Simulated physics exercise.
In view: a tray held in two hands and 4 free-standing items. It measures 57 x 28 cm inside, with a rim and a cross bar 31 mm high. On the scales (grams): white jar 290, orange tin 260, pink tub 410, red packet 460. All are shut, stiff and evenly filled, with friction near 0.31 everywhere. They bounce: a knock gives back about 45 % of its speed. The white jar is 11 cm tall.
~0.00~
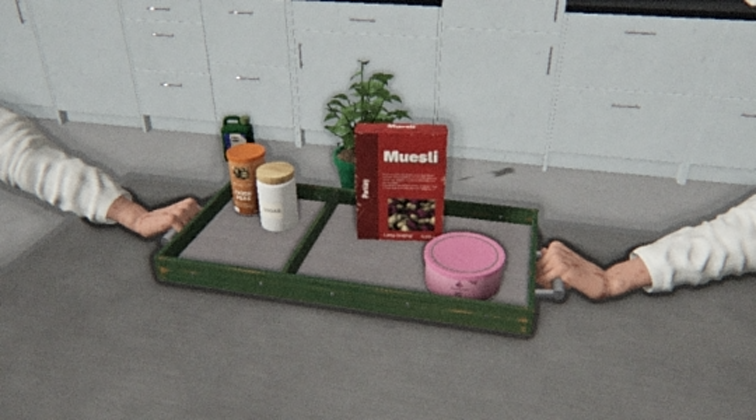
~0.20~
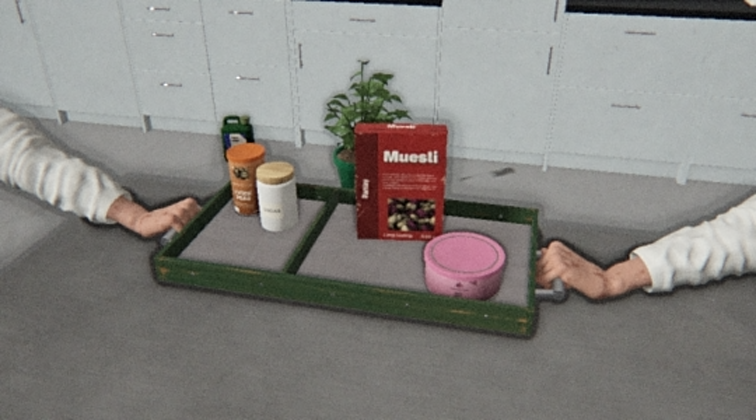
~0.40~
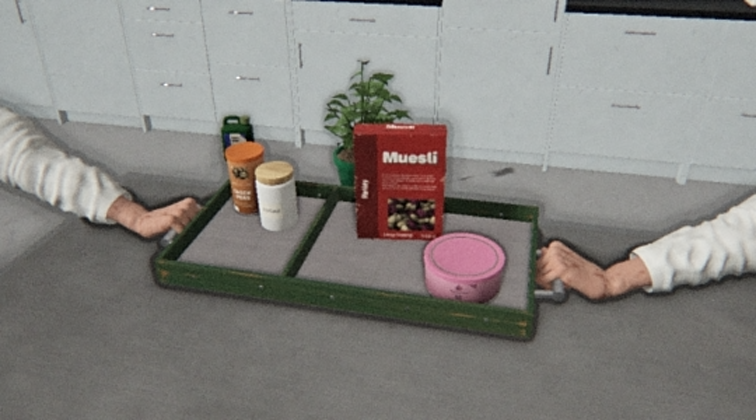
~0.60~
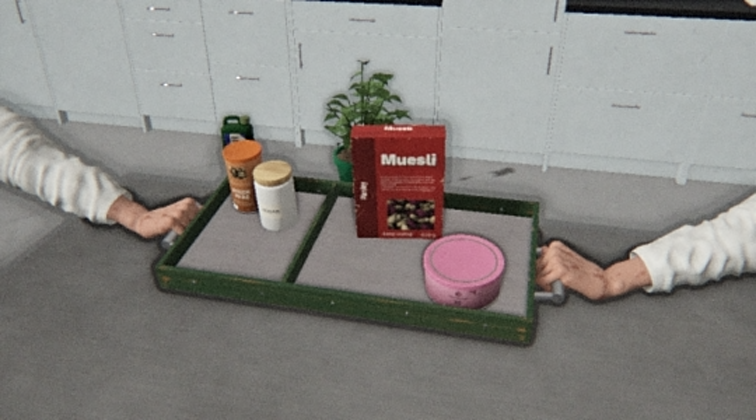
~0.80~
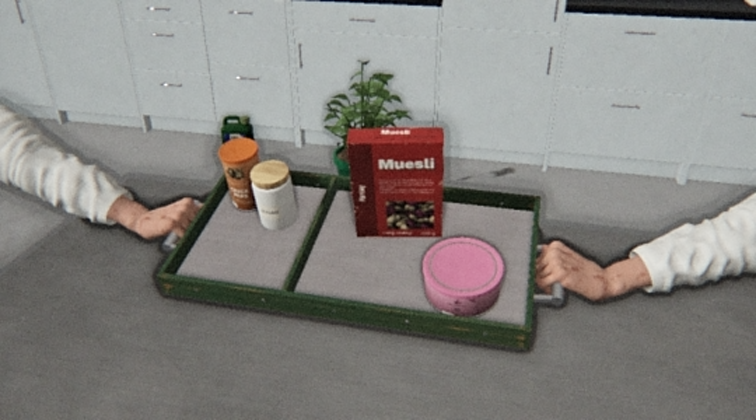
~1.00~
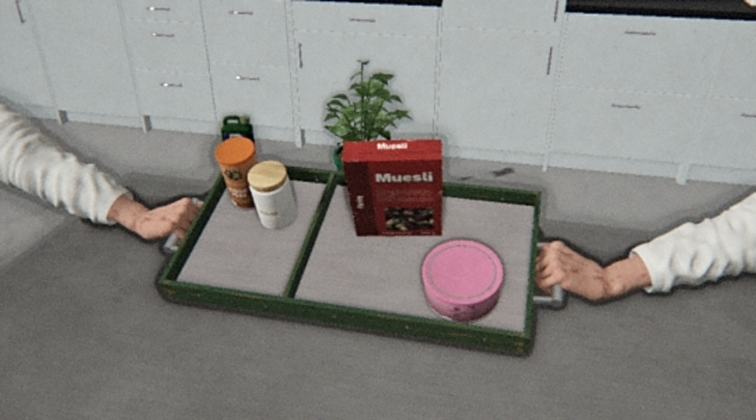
Green tray held by two hands tilting its near edge downward, with a white jar, orange tin, red muesli packet and pink tub aboard.
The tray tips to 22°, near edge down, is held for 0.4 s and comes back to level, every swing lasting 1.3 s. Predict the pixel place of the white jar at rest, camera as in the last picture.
The white jar comes to rest near (241, 242).
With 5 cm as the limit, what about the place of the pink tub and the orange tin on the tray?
The pink tub keeps its place; the orange tin leaves its spot.
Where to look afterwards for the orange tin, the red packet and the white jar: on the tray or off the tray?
The orange tin ends on the tray; the red packet ends off the tray; the white jar is still on the tray.
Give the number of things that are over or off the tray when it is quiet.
1 of them.
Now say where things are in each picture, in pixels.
Tray level; white jar (278, 197); orange tin (249, 181), in the first frame.
Tray level; red packet (401, 184); orange tin (249, 180), in the second frame.
Tray at 2°, near edge down; pink tub (463, 270); red packet (400, 184), in the third frame.
Tray at 7°, near edge down; orange tin (247, 177); pink tub (463, 273), in the fourth frame.
Tray at 13°, near edge down; red packet (398, 186); orange tin (245, 175), in the fifth frame.
Tray at 18°, near edge down; white jar (273, 196); pink tub (462, 282), in the sixth frame.
By 1.40 s, tray at 22°, near edge down; red packet now off the tray; white jar 5 cm from its spot near (263, 217); orange tin 5 cm from its spot.
By 1.60 s, tray at 22°, near edge down; white jar 12 cm from its spot near (249, 251); orange tin 12 cm from its spot; pink tub 2 cm from its spot.
By 2.40 s, tray at 13°, near edge down; white jar 16 cm from its spot near (241, 258); orange tin 19 cm from its spot; pink tub 2 cm from its spot.
When it is over (3.6 s), off the tray, red packet; not toppled but over 5 cm from the start, white jar and orange tin; pink tub within 5 cm of the start. End places, in pixels of the last picture, white jar near (241, 242).
